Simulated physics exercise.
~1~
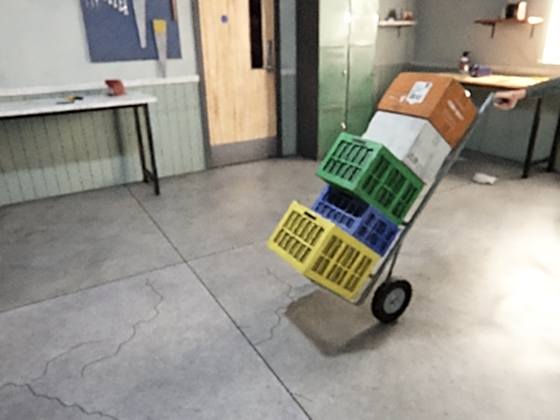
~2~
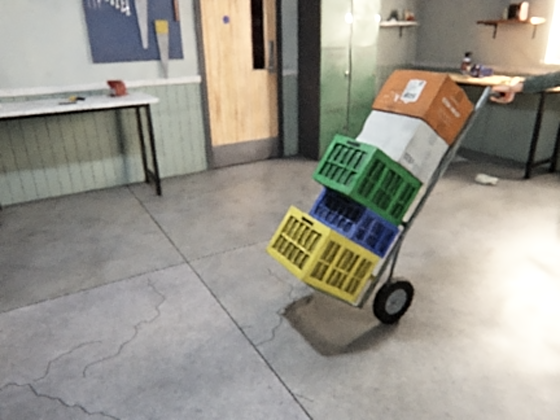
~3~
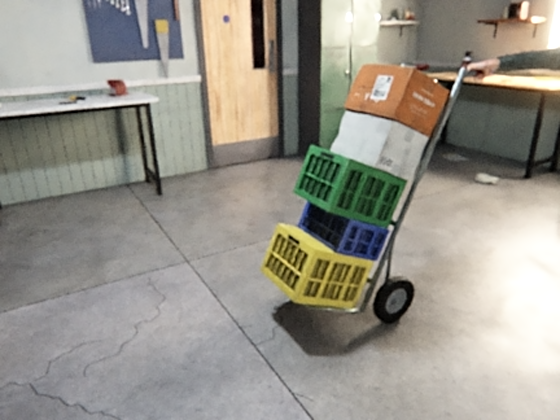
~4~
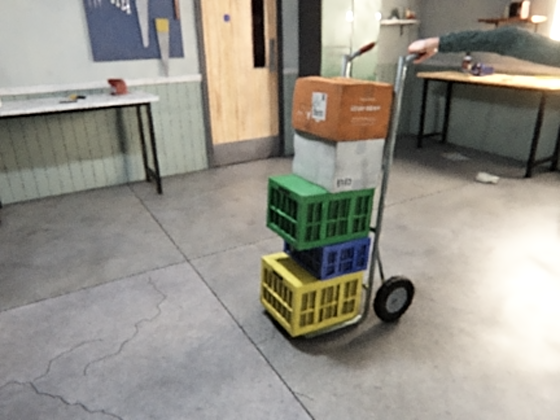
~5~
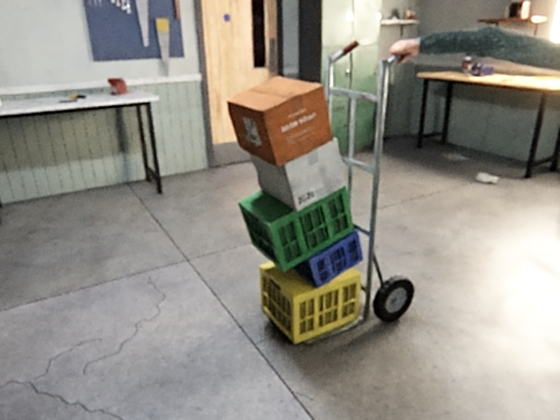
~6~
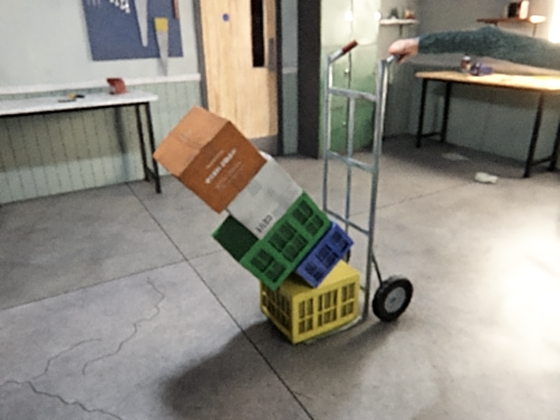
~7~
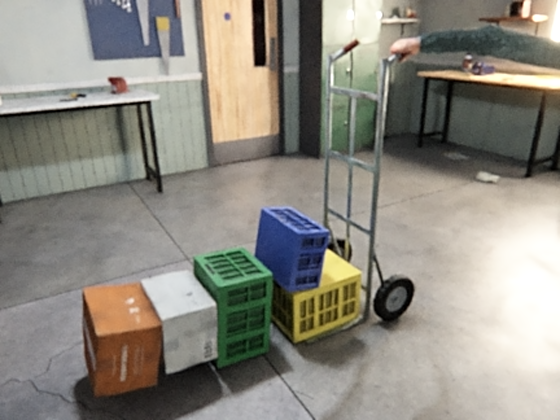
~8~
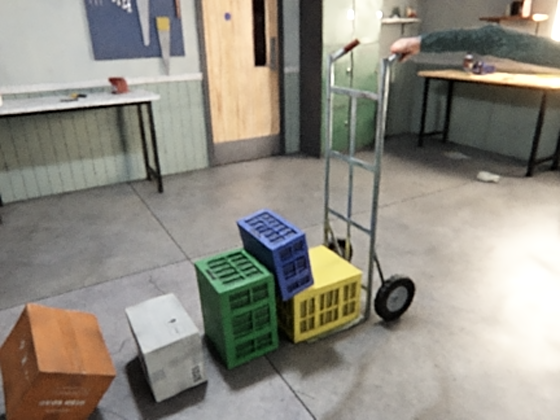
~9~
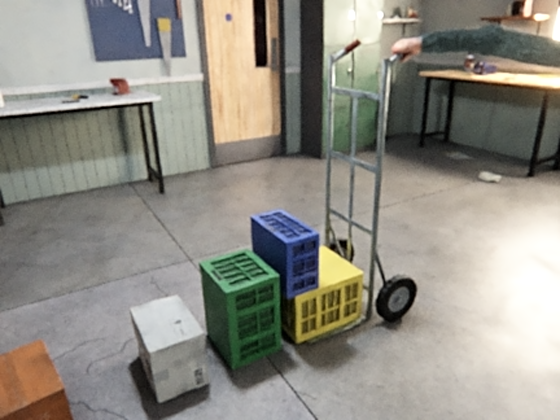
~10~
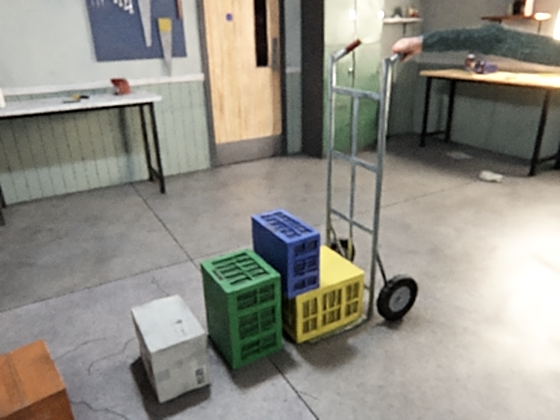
In a workshop with a concrete floor, a hand truck leans back toward the right, stacked with a yellow crate, a blue crate, a green crate, a white parcel and an orange parcel. A hand at the handle swings the truck forward until it stands upright. The stack above the yellow crate keeps going, tipping left away from the frame. The orange and white parcels and the green crate topple to the floor, and the orange parcel tumbles farthest left. At the end, the blue crate lies tipped over against the yellow crate, which still sits on the upright truck.
